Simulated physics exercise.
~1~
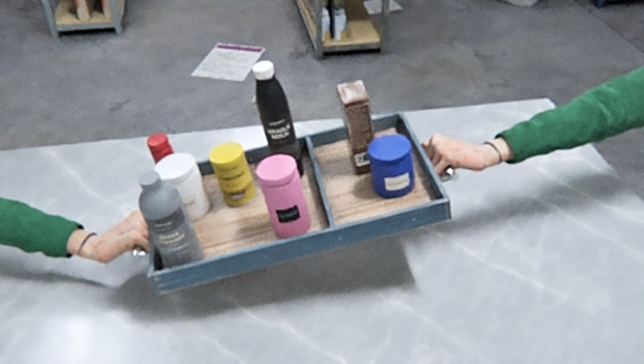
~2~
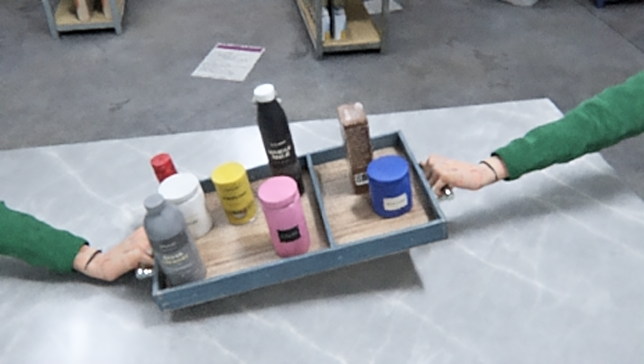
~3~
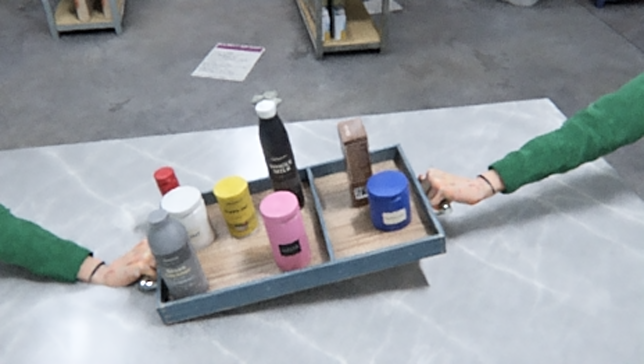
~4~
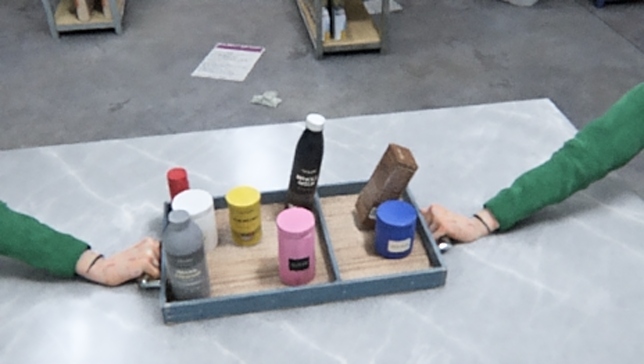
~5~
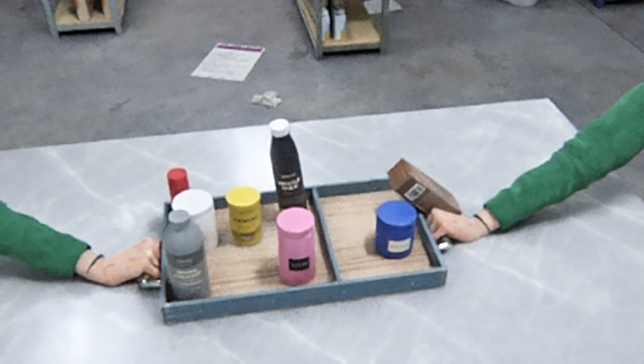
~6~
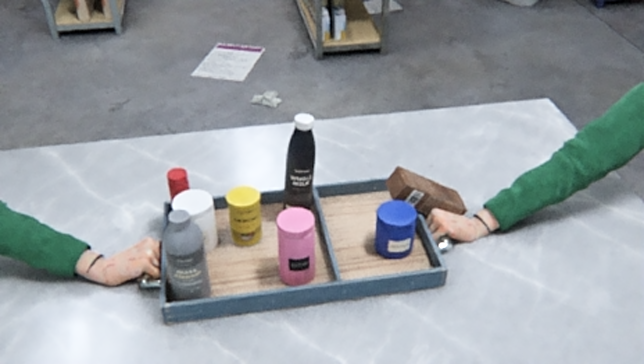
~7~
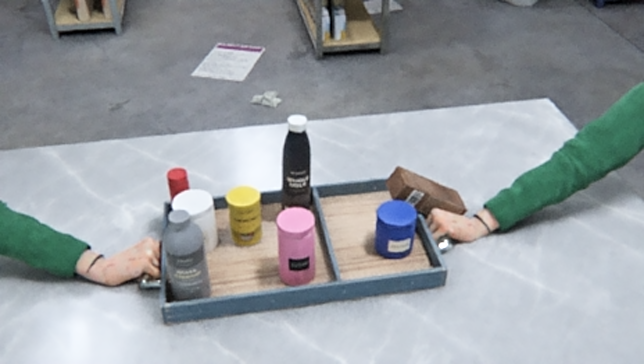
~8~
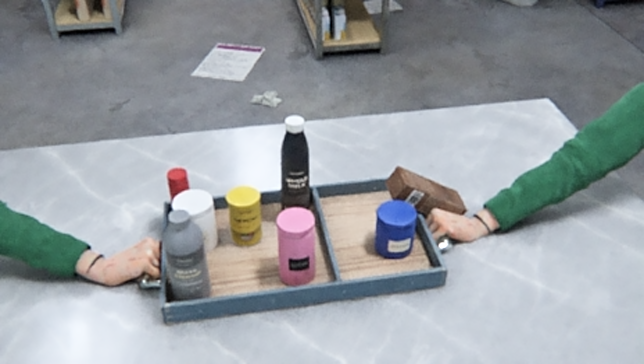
Two hands lowering a tilted tray of containers onto a table, the brown carton toppling over the rim as the others stay inside.
